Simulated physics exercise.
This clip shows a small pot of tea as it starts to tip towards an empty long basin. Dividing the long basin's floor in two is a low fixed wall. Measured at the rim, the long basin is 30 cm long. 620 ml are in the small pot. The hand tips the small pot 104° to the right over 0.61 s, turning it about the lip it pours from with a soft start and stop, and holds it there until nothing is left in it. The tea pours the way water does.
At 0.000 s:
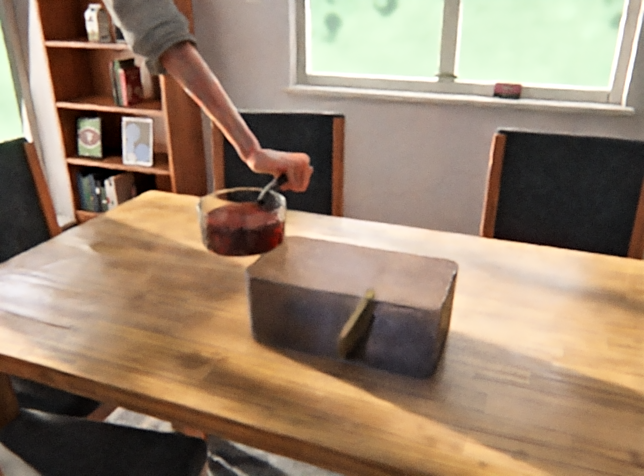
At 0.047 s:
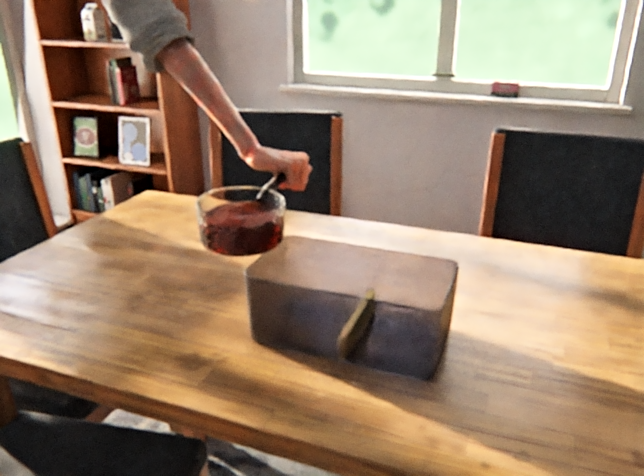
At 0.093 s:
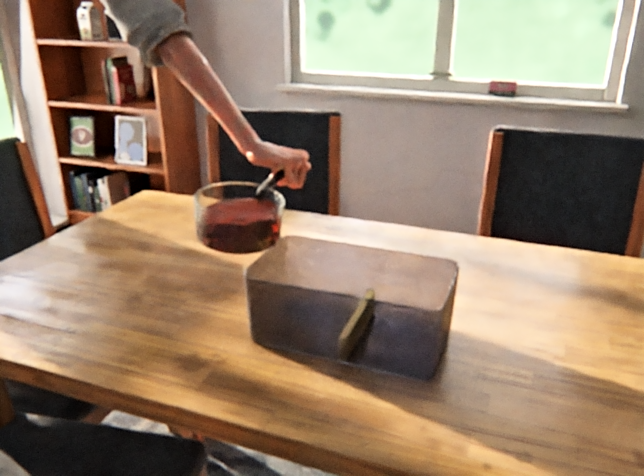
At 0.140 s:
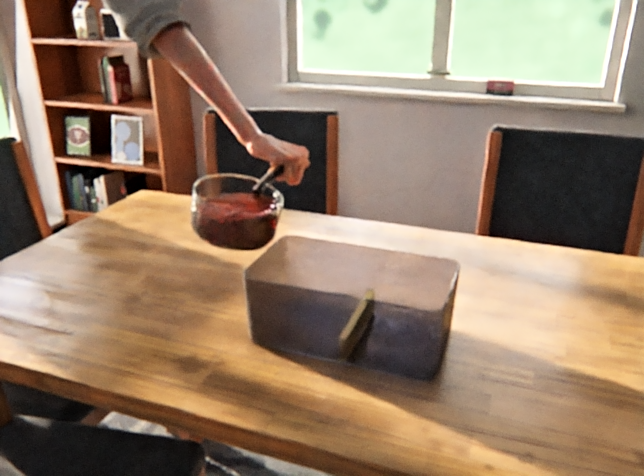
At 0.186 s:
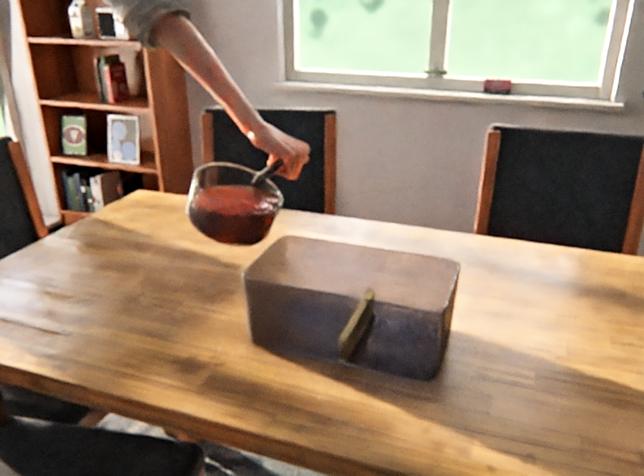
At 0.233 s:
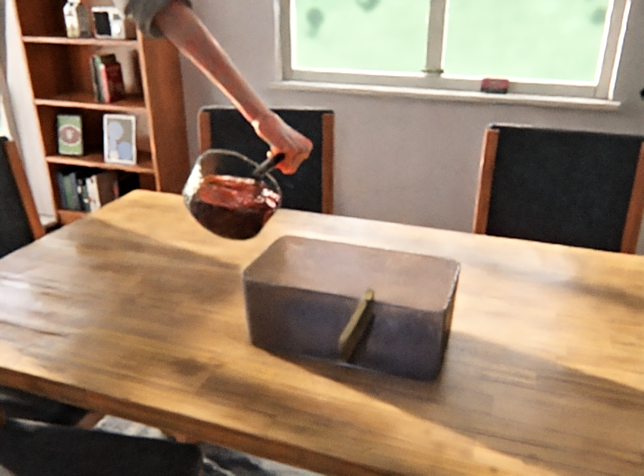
A hand held a small glass pot of dark red tea above a wooden table and slowly tilted it to the right, toward a long grey basin, while the basin stayed still.
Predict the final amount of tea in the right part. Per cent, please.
The right part ends with roughly 16 per cent.
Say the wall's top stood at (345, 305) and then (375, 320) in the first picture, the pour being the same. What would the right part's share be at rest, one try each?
45 per cent first, 15 per cent second.
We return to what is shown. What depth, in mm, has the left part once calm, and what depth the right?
I'd say close to 20 mm on the left, close to 4 mm on the right.
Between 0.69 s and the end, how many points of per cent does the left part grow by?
It comes to near 10 per cent.
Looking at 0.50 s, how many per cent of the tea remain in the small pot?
38 %.
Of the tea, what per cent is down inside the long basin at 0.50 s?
Near 10 in a hundred.
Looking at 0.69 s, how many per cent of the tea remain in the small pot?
Close to 4 percent of the total.
Then, 0.50 s in, the tilt is 95° and 38 per cent is still to pour, 10 is left of the wall and 0 right of it.
Then, 0.69 s in, the tilt is 104° and 4 per cent is still to pour, 70 is left of the wall and 17 right of it.
Then, 0.89 s in, the tilt is 104° and 0 per cent is still to pour, 78 is left of the wall and 15 right of it.
Then, 1.11 s in, the tilt is 104° and 0 per cent is still to pour, 81 is left of the wall and 16 right of it.
Finally, 81 per cent lies left of the wall, 16 right of it and 3 outside.
